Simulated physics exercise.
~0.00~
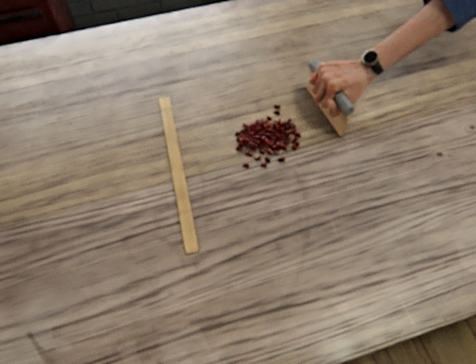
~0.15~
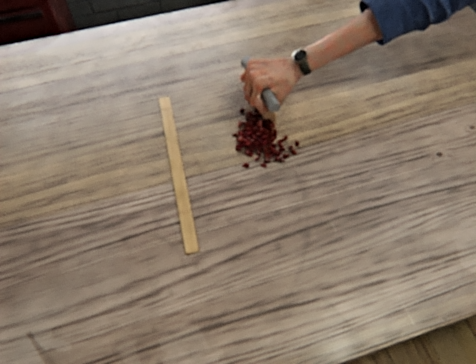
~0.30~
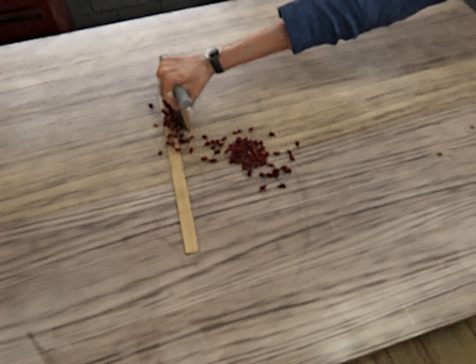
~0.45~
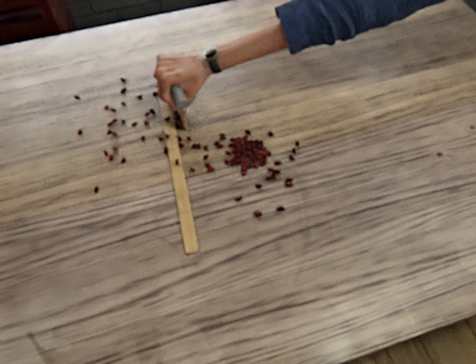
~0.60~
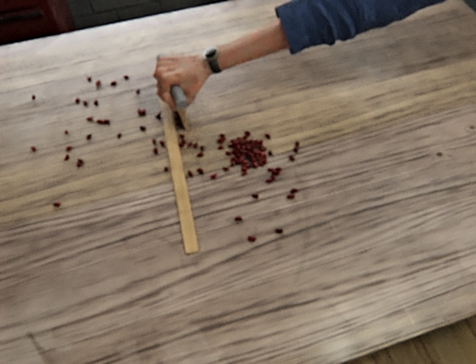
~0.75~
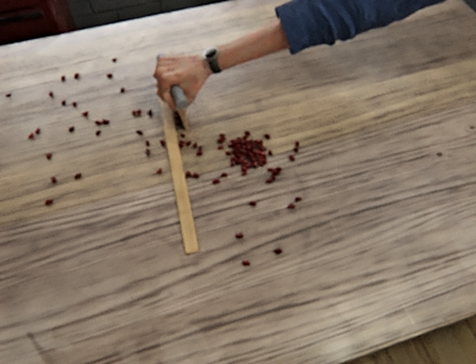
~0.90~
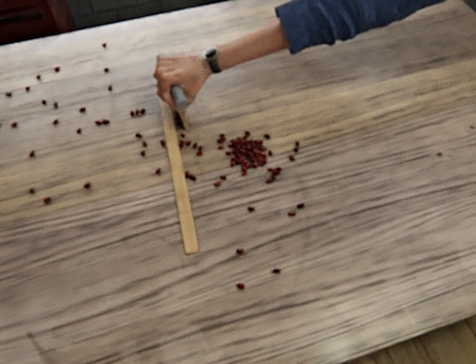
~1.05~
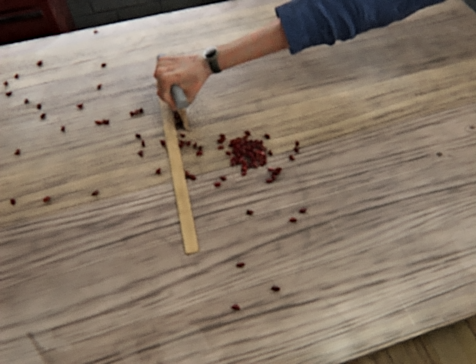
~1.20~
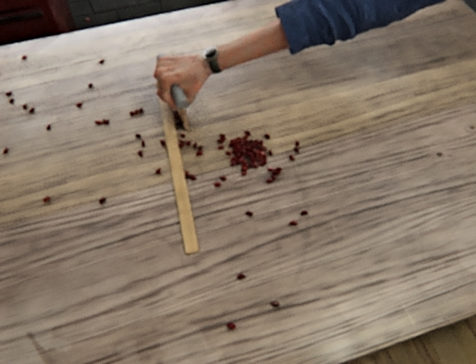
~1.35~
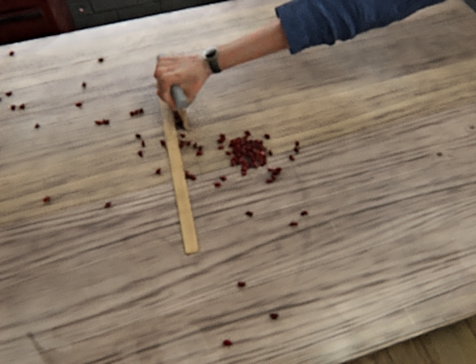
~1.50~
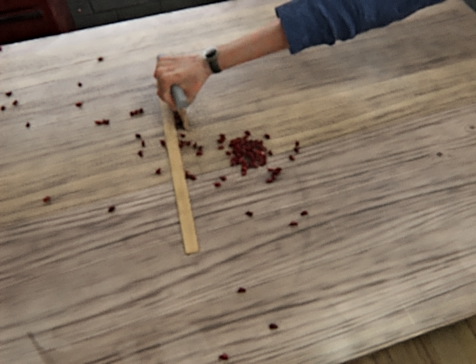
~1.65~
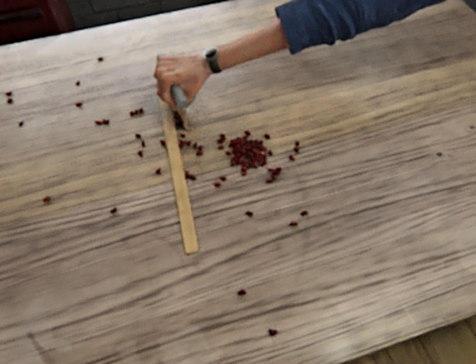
On a wooden table, a hand scrapes red beans left to a strip, scattering them widely.
